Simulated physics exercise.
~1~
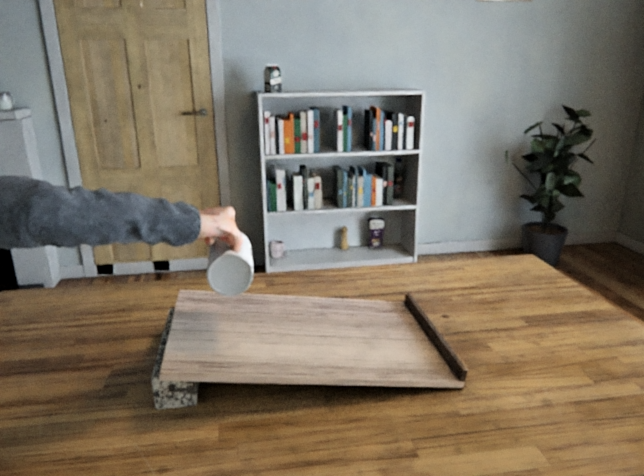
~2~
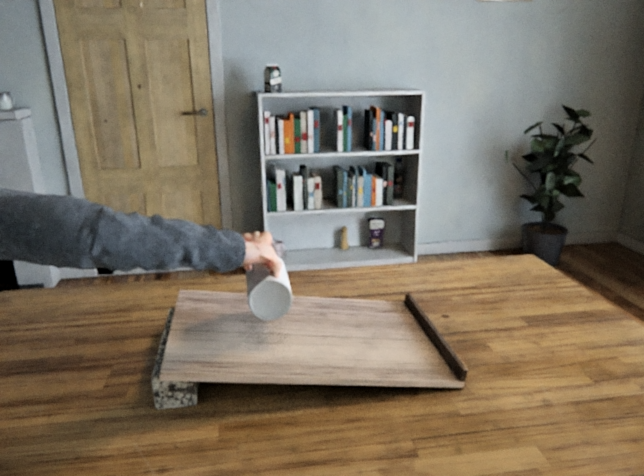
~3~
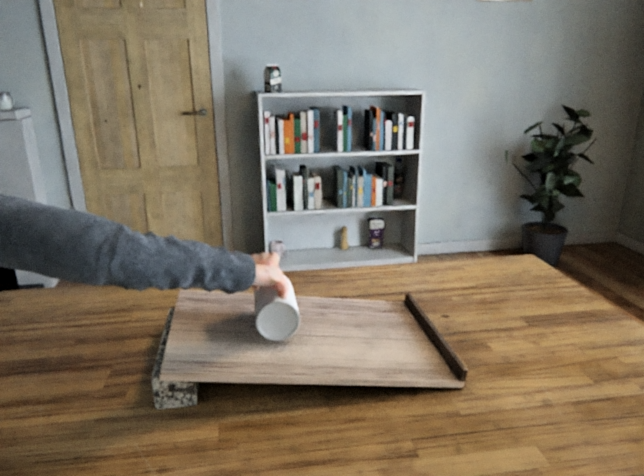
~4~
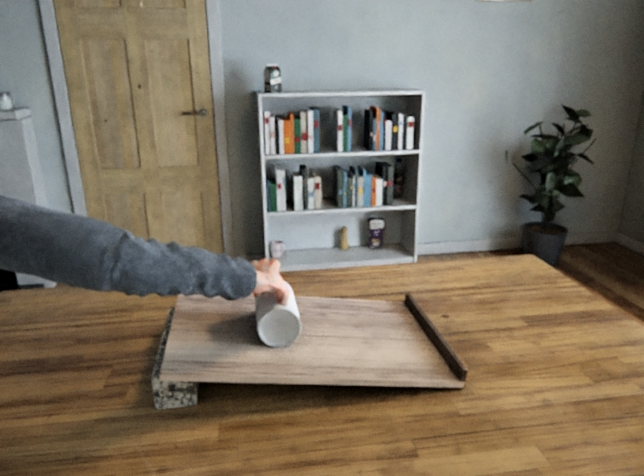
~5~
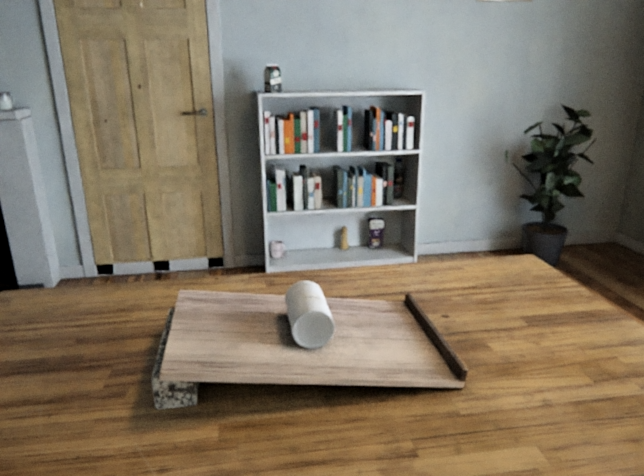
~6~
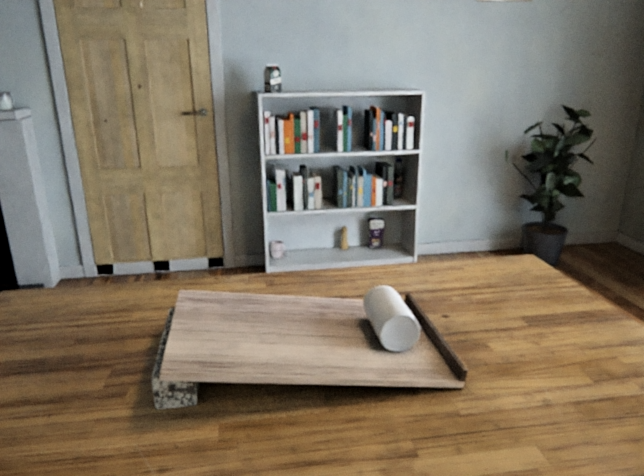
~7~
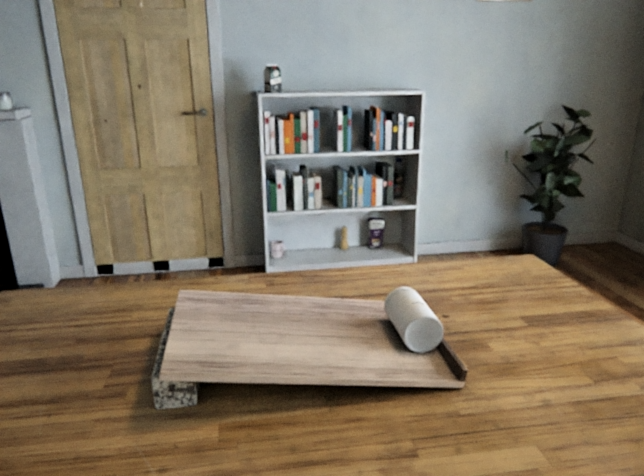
To begin with, an arm in a gray sleeve reaches in from the left, holding a white jar above a wooden board that is propped on a block at its left end and has a dark strip along its right edge. The hand moves the jar to the right and lowers it onto the board, laid on its side. It then lets go and withdraws. The jar rolls down the slope to the right, slowly at first and then well along the board. It ends up resting on its side against the dark strip at the low end.
